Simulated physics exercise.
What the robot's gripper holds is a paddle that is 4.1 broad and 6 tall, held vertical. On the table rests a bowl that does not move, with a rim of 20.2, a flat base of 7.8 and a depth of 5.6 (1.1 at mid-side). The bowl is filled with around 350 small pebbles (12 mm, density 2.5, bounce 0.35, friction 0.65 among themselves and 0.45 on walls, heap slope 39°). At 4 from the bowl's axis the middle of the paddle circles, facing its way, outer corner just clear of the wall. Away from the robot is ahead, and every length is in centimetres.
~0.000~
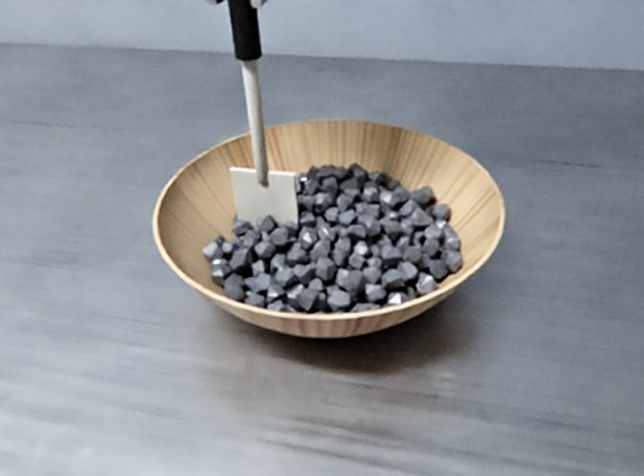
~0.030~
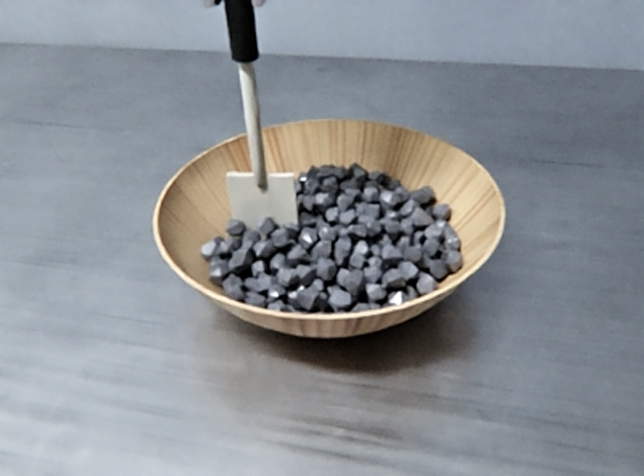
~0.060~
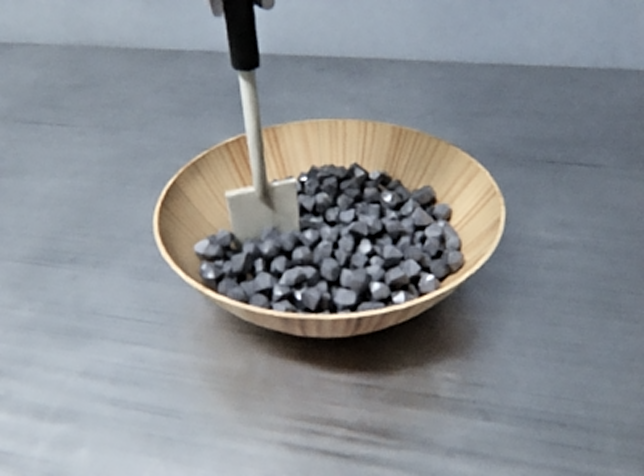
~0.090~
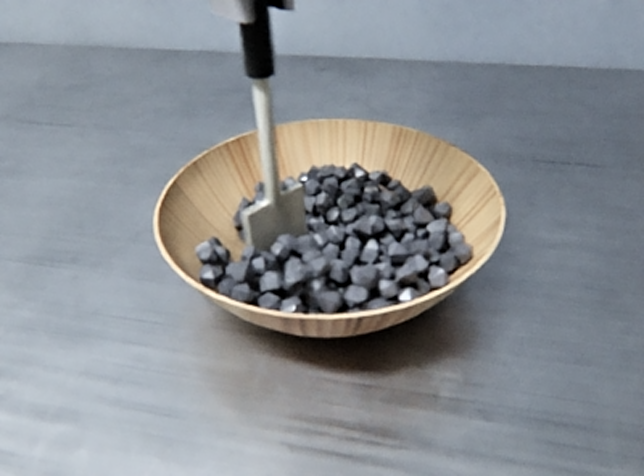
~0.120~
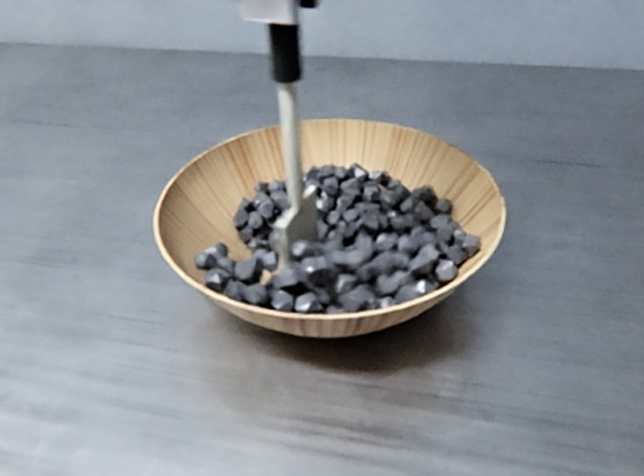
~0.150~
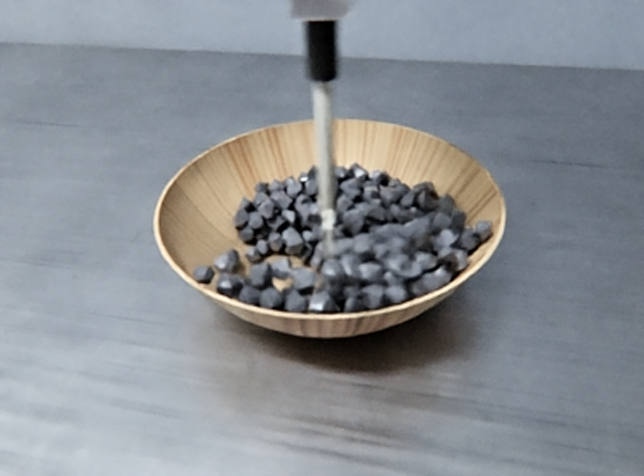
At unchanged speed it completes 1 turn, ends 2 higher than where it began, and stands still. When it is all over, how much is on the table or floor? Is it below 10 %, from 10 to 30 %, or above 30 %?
From 10 to 30 %.
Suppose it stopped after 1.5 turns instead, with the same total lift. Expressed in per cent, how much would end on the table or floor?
Roughly 20 per cent would end up there.
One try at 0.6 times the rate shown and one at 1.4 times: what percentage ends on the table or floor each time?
Estimates in order: Near 5 % and near 30 %.
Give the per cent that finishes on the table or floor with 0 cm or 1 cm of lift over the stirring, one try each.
Some 25 and some 20 per cent.
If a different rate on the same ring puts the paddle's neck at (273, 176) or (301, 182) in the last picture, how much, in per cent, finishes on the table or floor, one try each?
Near 5 per cent for the first, near 10 per cent for the second.
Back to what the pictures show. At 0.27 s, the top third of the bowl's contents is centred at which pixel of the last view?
Near (423, 179).
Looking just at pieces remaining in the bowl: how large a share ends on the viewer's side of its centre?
About 50 per cent.
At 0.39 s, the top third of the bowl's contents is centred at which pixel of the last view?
Centre, approx.: (303, 155).
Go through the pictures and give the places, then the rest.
In the first frame, the paddle neck at (260, 149), 0° round; upper third of the load around (345, 229), from x 215 to 455, top at y 170; 346 in the bowl.
In the second frame, the paddle neck at (257, 152), 9° round; upper third of the load around (345, 230), from x 210 to 455, top at y 170.
In the third frame, the paddle neck at (258, 164), 32° round; upper third of the load around (334, 240), from x 205 to 455, top at y 170.
In the fourth frame, the paddle neck at (271, 174), 55° round; upper third of the load around (335, 252), from x 205 to 465, top at y 170.
In the fifth frame, the paddle neck at (296, 181), 79° round; upper third of the load around (351, 259), from x 205 to 470, top at y 170.
In the sixth frame, the paddle neck at (327, 181), 103° round; upper third of the load around (376, 261), from x 205 to 485, top at y 170; 346 in the bowl.
After 0.27 s, 199° round, highest piece 8 above the table; 334 in the bowl, 4 on the table or floor, 8 in flight or on the tool.
After 0.39 s, 296° round, highest piece 9 above the table; 320 in the bowl, 17 on the table or floor, 9 in flight or on the tool.
After 0.65 s, 0° round, highest piece 6 above the table; 300 in the bowl, 46 on the table or floor.
After 1.35 s, 0° round, highest piece 6 above the table; 300 in the bowl, 46 on the table or floor.
In the end, 300 in the bowl, 46 on the table or floor. That is 13 % on the table or floor.
